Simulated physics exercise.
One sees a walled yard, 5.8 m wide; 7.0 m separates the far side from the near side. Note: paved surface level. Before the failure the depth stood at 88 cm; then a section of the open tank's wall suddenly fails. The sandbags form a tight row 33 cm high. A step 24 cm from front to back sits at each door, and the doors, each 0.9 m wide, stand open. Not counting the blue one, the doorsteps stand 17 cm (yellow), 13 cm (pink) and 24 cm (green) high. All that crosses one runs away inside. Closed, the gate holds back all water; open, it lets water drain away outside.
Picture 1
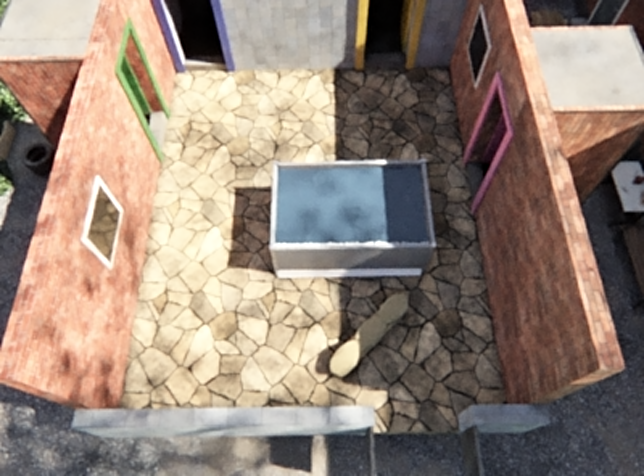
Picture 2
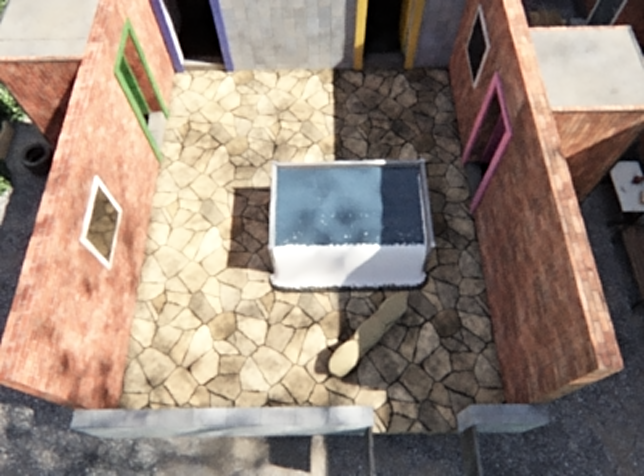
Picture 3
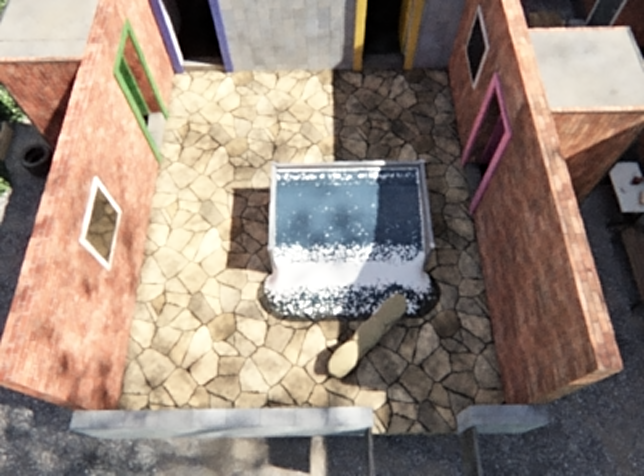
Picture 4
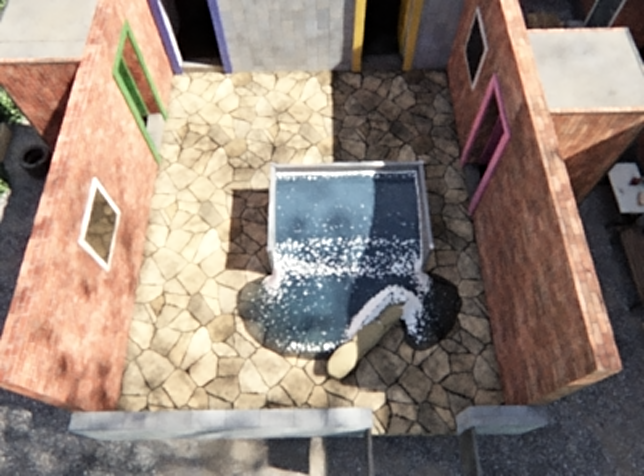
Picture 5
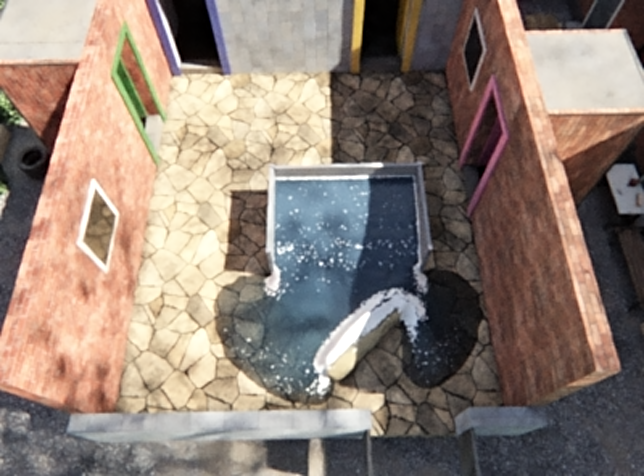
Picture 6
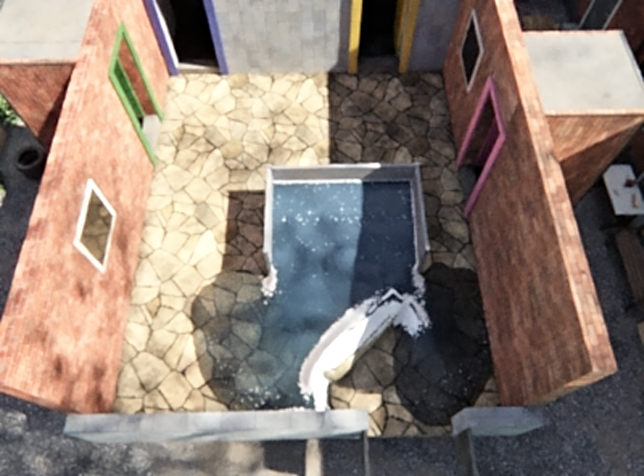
In this clip, water pours from the front of an open tank in a brick-walled yard, surges around a slanted pale object, and spreads in dark pools across the stone paving while the level inside the tank drops.
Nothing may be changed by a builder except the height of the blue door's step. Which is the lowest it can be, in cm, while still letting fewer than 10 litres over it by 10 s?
No lower than about 16 cm.
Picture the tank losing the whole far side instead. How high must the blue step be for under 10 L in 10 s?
Then something near 28 cm.
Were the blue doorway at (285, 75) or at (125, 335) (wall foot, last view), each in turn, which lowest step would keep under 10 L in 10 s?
You'd want roughly 10.0 cm there first, then roughly 30 cm.
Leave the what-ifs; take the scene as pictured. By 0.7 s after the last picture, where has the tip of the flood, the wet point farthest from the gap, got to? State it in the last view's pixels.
Somewhere near the pixel (111, 422).
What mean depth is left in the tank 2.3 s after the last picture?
Close to 16 cm deep on average.
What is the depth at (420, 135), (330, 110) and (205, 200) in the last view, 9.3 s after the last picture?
Around 9 cm, 5 cm and 4 cm.
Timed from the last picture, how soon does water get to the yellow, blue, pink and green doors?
Front arrival: Yellow 4.5 seconds, blue 3.0 seconds, pink 2.0 seconds, green 2.2 seconds.
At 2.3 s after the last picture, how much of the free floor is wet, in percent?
55 %.
Then, 0.7 s after the last picture water covers 30 % of the floor, deepest (54 cm) near (282, 419); it has not reached the blue door.
Then, 2.3 s after the last picture water covers 55 % of the floor, deepest (38 cm) near (111, 422); it has not reached the blue door.
Then, 9.3 s after the last picture water covers 95 % of the floor, deepest (12 cm) near (374, 192); 9 cm at the blue door, 4 litres in over its 18 cm step.
At the blue door as built, the water peaked near 24 cm, 3.3 s after the last picture.
Run again over the same 10 s with other heights there, 31 litres in over 13 cm, 4 litres over 18 cm. The limit of 10 litres is kept from about 16 cm up.
